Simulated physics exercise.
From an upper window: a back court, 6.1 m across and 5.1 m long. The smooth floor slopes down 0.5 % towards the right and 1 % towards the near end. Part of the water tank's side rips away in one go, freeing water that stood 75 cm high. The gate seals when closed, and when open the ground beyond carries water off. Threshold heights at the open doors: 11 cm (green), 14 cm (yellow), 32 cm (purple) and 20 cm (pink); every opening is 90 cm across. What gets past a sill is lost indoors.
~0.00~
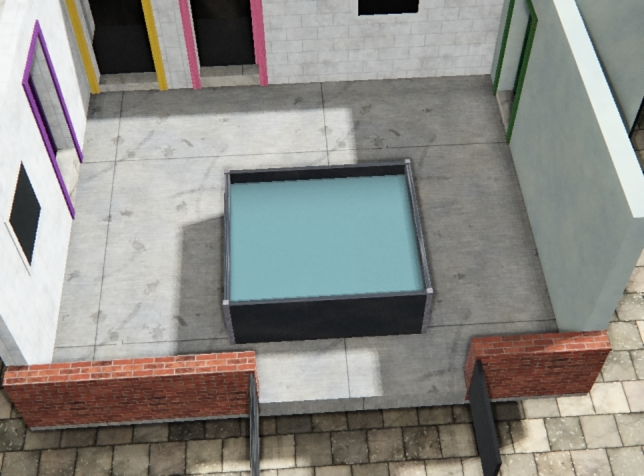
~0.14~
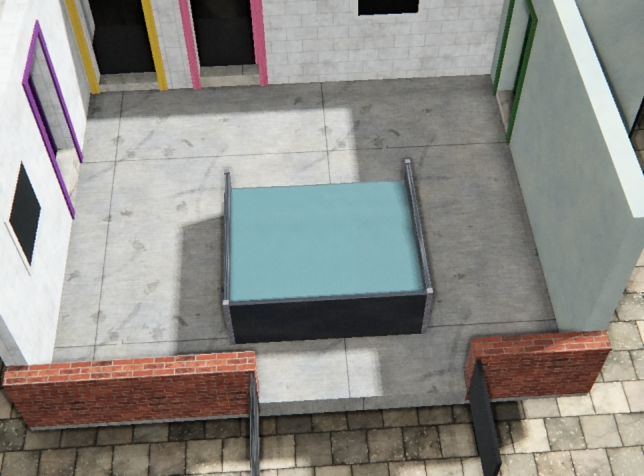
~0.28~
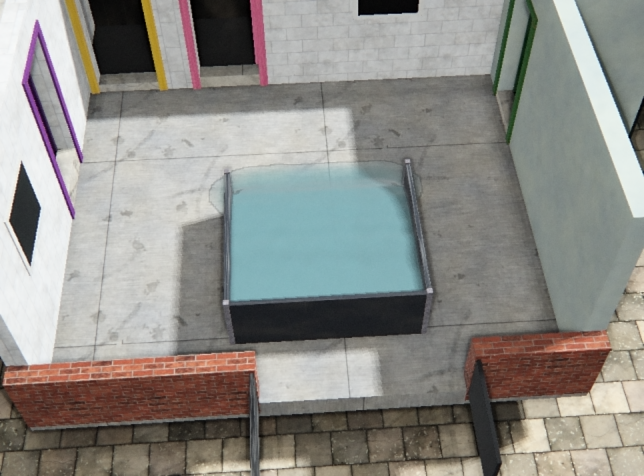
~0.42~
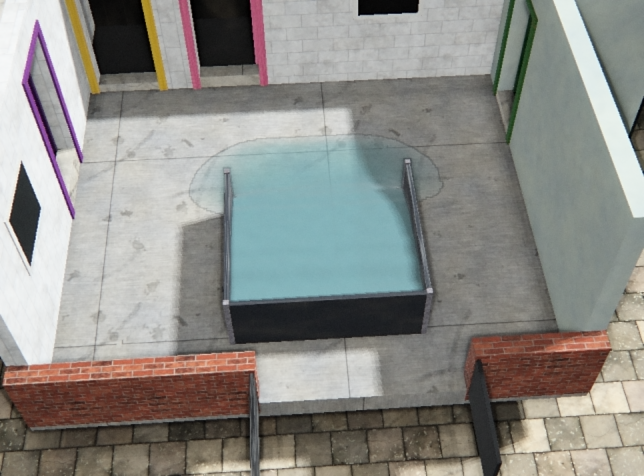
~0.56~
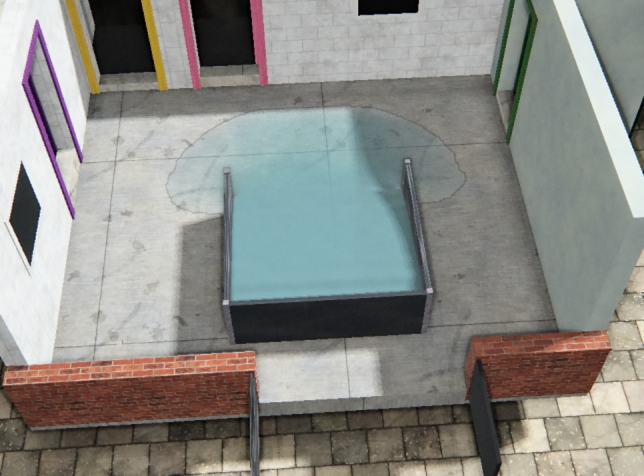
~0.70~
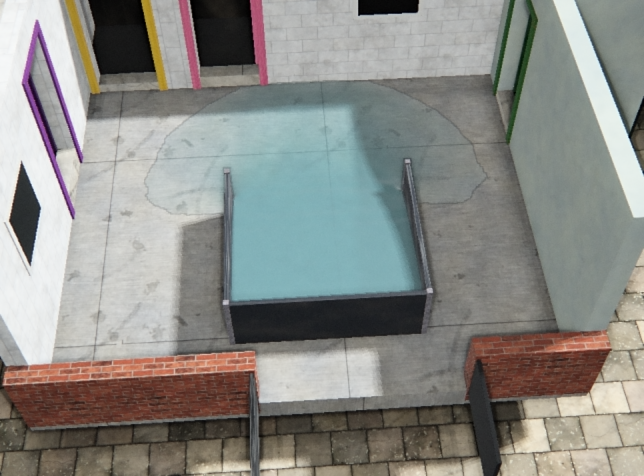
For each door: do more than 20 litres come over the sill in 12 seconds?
Door by door: At the green door it passes the limit; at the yellow door it goes over the limit; at the purple door it stays under the limit; at the pink door it passes the limit.
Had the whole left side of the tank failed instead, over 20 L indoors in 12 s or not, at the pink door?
Then: Pink not over.
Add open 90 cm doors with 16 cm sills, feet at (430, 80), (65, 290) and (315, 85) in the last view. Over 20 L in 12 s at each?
In that order: Over, below, above.
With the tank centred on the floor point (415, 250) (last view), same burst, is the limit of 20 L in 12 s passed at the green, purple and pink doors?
Against that limit: Green over, purple below, pink not over.
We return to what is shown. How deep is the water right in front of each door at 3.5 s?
In cm: Green 27, yellow 22, purple 16, pink 17.
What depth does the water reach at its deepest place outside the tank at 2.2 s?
About 52 cm.
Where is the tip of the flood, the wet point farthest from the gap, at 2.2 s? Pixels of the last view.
At about (91, 94).
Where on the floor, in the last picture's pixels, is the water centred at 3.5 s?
Near (302, 163).
After 1.4 s water covers 45 % of the floor and is deepest (46 cm) near (306, 93); green door 6 cm at the sill, 0 L in, yellow door 8 cm at the sill, 0 L in, purple door not reached, pink door 35 cm at the sill, 20 L in.
After 2.2 s water covers 50 % of the floor and is deepest (52 cm) near (481, 76); green door 28 cm at the sill, 14 L in, yellow door 17 cm at the sill, 1 L in, purple door 3 cm at the sill, 0 L in, pink door 33 cm at the sill, 71 L in.
After 3.5 s water covers 75 % of the floor and is deepest (29 cm) near (103, 94); green door 27 cm at the sill, 147 L in, yellow door 22 cm at the sill, 38 L in, purple door 16 cm at the sill, 0 L in, pink door 17 cm at the sill, 100 L in.
After 7.0 s water covers 95 % of the floor and is deepest (18 cm) near (481, 371); green door 9 cm at the sill, 225 L in, yellow door 6 cm at the sill, 67 L in, purple door 7 cm at the sill, 0 L in, pink door 8 cm at the sill, 101 L in.
After 12.0 s water covers 95 % of the floor and is deepest (10 cm) near (526, 368); green door 8 cm at the sill, 226 L in, yellow door 2 cm at the sill, 67 L in, purple door 6 cm at the sill, 0 L in, pink door 2 cm at the sill, 101 L in.
